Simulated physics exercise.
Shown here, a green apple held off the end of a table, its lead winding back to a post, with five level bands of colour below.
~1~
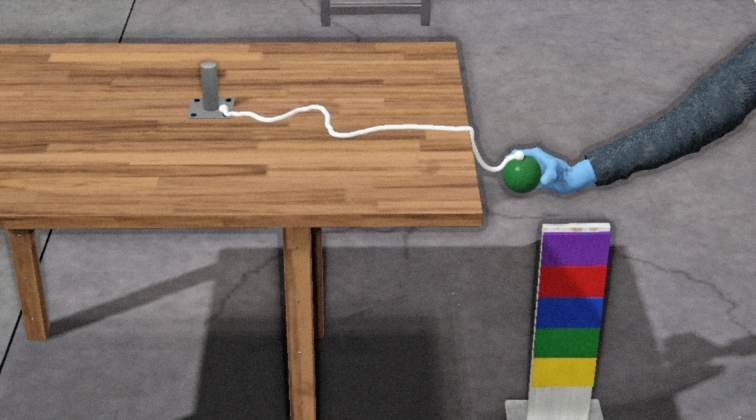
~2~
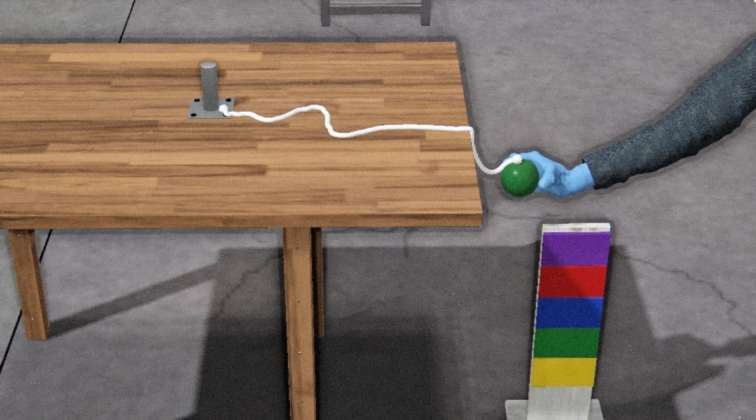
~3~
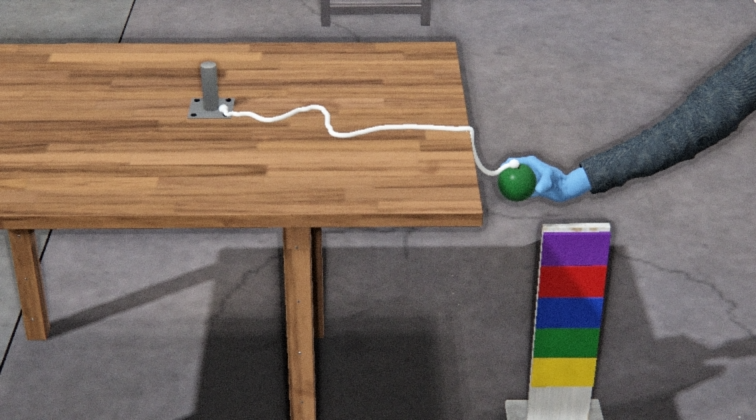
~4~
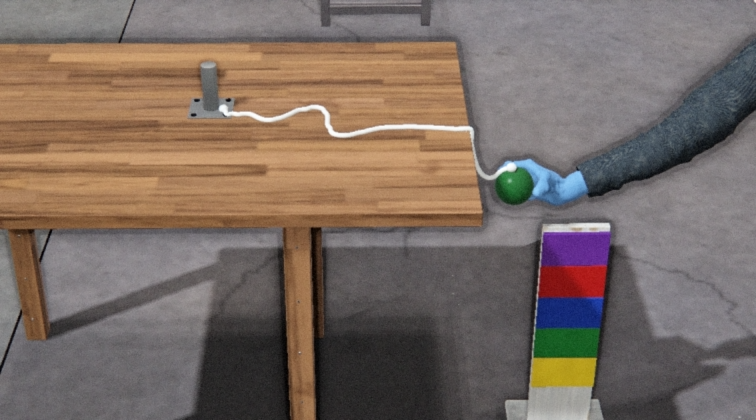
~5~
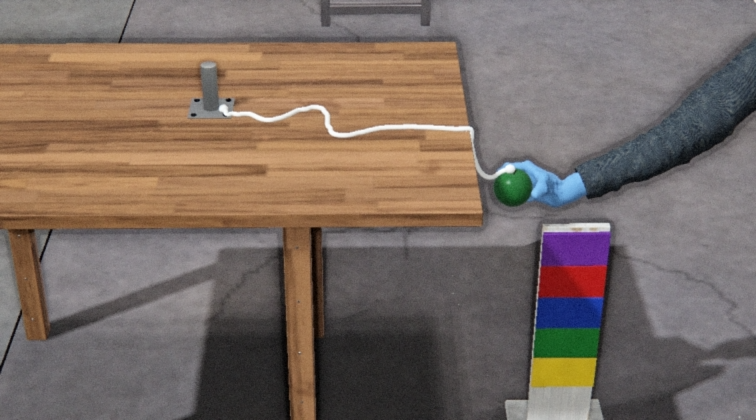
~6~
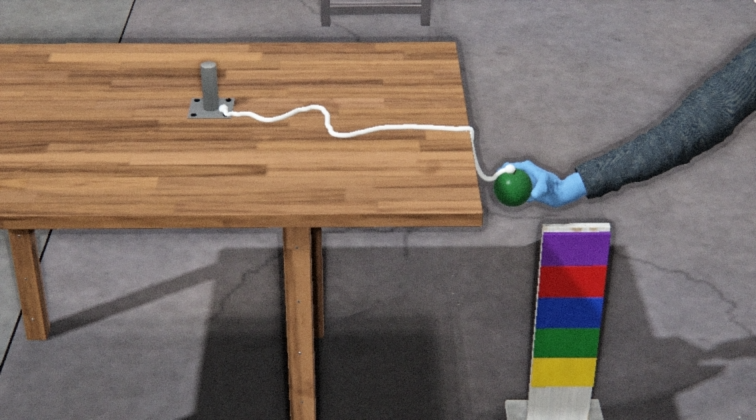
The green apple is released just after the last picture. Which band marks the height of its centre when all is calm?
At red.
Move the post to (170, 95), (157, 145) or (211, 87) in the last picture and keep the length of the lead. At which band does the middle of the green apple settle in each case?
In that order: Purple; purple; red.
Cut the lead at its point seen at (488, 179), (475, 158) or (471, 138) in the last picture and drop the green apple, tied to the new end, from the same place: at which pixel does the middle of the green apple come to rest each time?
The places are (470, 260), (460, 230) and (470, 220).
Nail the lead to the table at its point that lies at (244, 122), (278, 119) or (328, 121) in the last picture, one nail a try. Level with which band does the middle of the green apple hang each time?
Try by try: Red; red; purple.
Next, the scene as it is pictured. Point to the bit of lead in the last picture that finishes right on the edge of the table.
Near (399, 127).
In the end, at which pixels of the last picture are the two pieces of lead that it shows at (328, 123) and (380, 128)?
Near (378, 122) and (452, 129).
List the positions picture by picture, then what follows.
The first picture shows green apple (522, 174); purple (576, 250); red (573, 283); blue (570, 314); green (567, 344); yellow (564, 373).
The second picture shows green apple (520, 178); lead through (244, 114) (306, 110) (334, 134) (399, 127) (471, 137).
The third picture shows green apple (517, 182).
The fourth picture shows green apple (515, 186); lead through (244, 114) (306, 110) (334, 134) (399, 127) (471, 137).
The fifth picture shows green apple (513, 187).
The sixth picture shows green apple (513, 187); lead through (244, 114) (306, 110) (334, 134) (399, 127) (471, 137).
Early on, apple near (442, 272); level with red.
Midway, apple near (489, 280); level with red.
Finally, apple near (473, 282); level with red. Its centre hangs level with the red band.
